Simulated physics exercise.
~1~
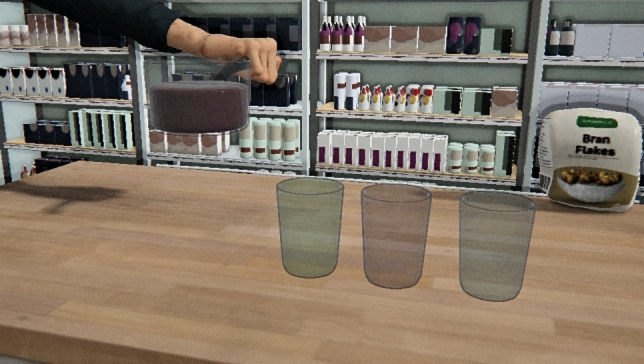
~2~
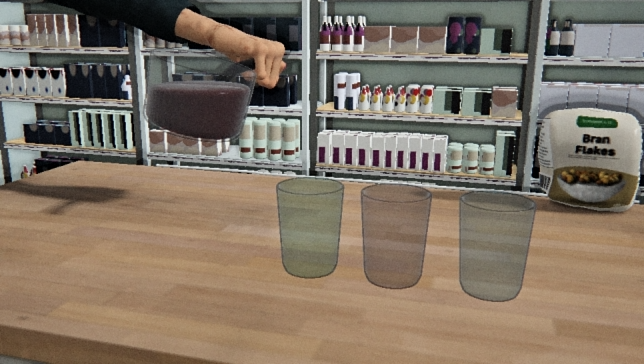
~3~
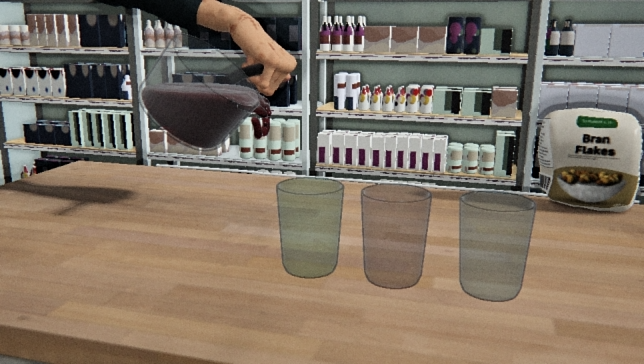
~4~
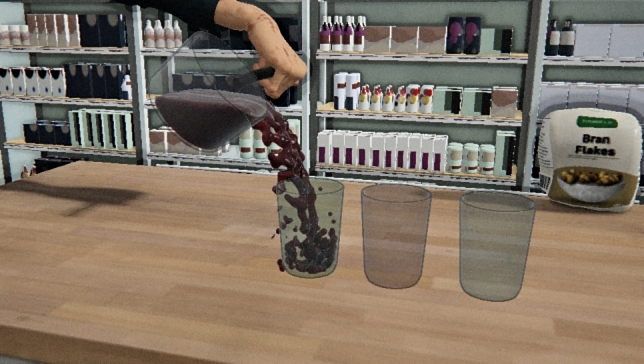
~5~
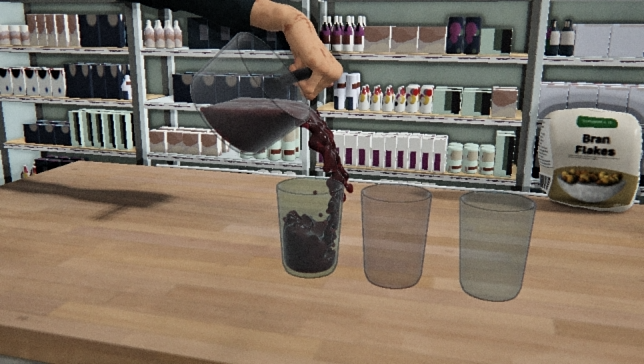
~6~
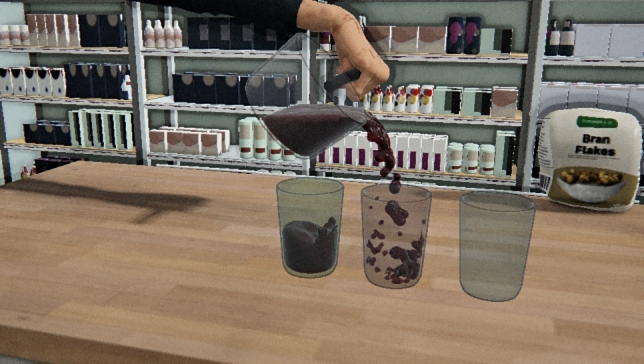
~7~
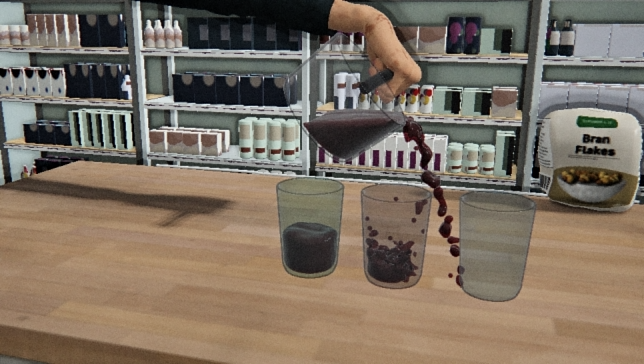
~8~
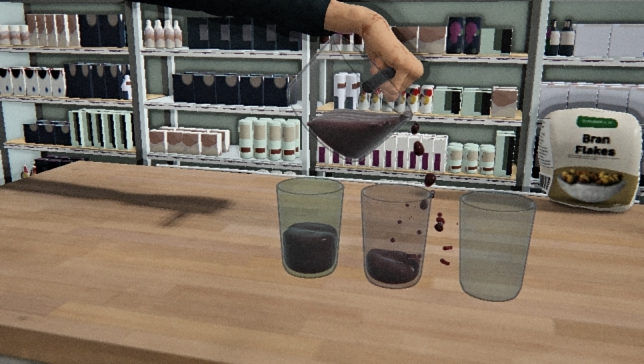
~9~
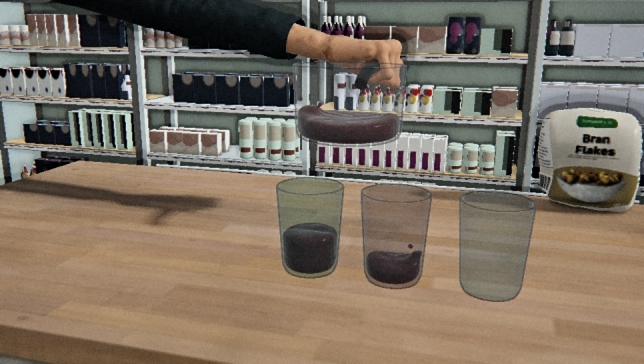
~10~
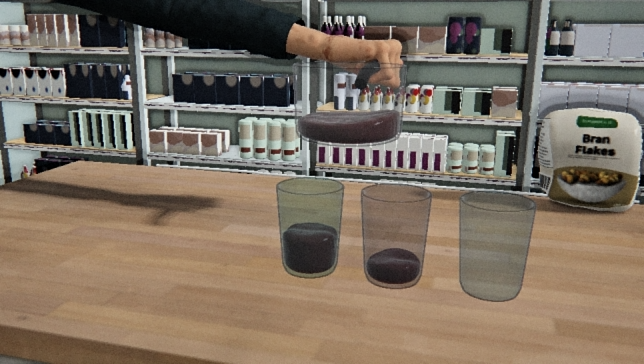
In a shop, seen from across a wooden counter with stocked shelves behind, three empty tinted glasses, greenish, brownish and grey, stand in a row beside a Bran Flakes pack at right. A hand reaching from the upper left holds a clear pan of dark red wine and tips it rightward. Wine pours into the left glass, then the pan sweeps right and the stream reaches the middle glass. As it nears the right glass, drops fall around the gap before the pan levels. Finally the left glass is roughly half full, the middle holds less, the right looks empty, and wine remains in the pan.
